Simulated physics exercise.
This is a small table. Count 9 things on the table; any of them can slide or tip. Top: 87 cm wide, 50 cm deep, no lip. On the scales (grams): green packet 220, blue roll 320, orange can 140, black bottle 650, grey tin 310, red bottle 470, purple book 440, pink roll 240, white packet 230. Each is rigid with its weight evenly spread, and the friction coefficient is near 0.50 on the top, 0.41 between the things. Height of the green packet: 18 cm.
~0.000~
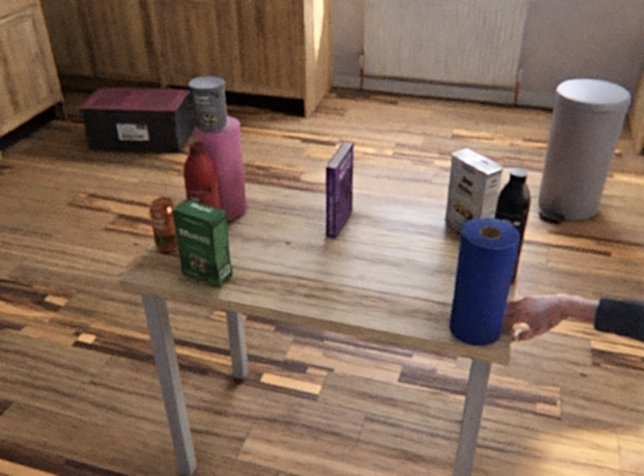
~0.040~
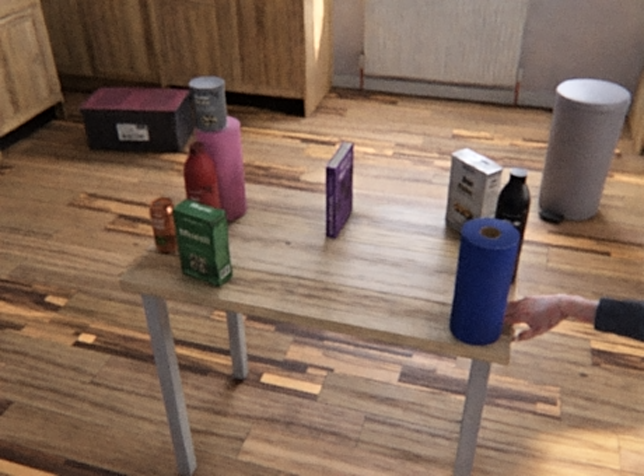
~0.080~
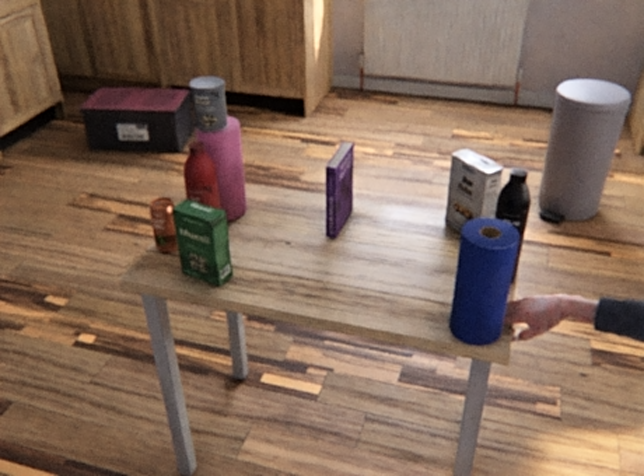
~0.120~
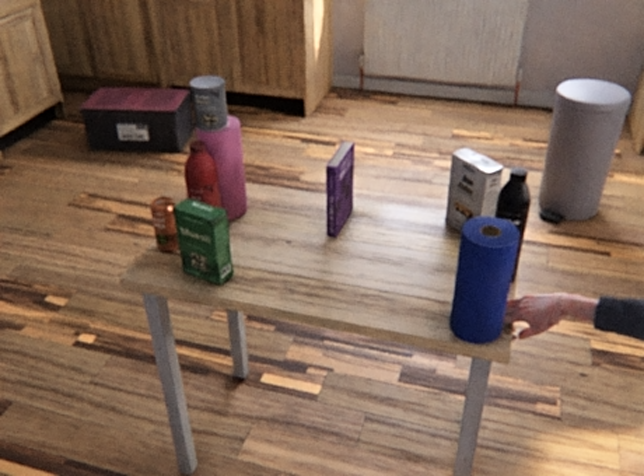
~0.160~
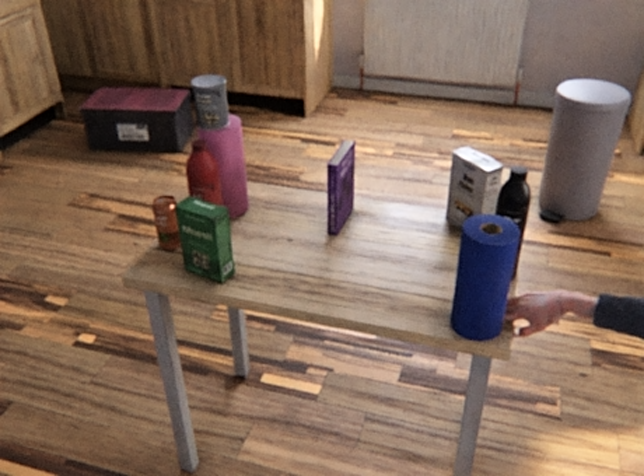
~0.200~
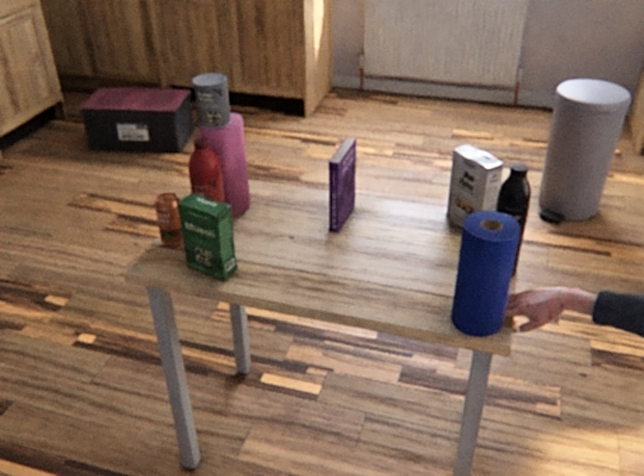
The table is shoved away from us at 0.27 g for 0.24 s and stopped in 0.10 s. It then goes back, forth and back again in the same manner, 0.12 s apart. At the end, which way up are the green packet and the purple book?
The green packet topples; the purple book keeps standing.
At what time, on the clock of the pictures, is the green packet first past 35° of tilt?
At about 0.5 s.
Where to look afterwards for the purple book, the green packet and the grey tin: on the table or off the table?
The purple book is still on the table; the green packet ends on the table; the grey tin finishes off the table.
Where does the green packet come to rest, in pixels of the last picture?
Near (240, 241).
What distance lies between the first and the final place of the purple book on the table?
About 0 cm.
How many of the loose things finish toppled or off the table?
In all, 8.
Around 0.70 s, table along by 6 cm; grey tin now off the table; green packet on its side near (248, 224); black bottle at 66° to upright.
Around 1.10 s, table along by 2 cm; blue roll, black bottle, pink roll and white packet now off the table; green packet on its side near (241, 235); orange can on its side.
Around 1.30 s, table along by 11 cm; green packet on its side near (256, 217); red bottle on its side; orange can on its side.
Around 1.70 s, table along by 1 cm; orange can now off the table; green packet on its side near (243, 236); red bottle on its side.
Finally (3.5 s), off the table and tipped over, blue roll, orange can, black bottle, grey tin, pink roll and white packet; on their side or leaning hard on the table, green packet and red bottle; the last one still in place (within 5 cm). In the last view, green packet near (240, 241), purple book near (340, 190).
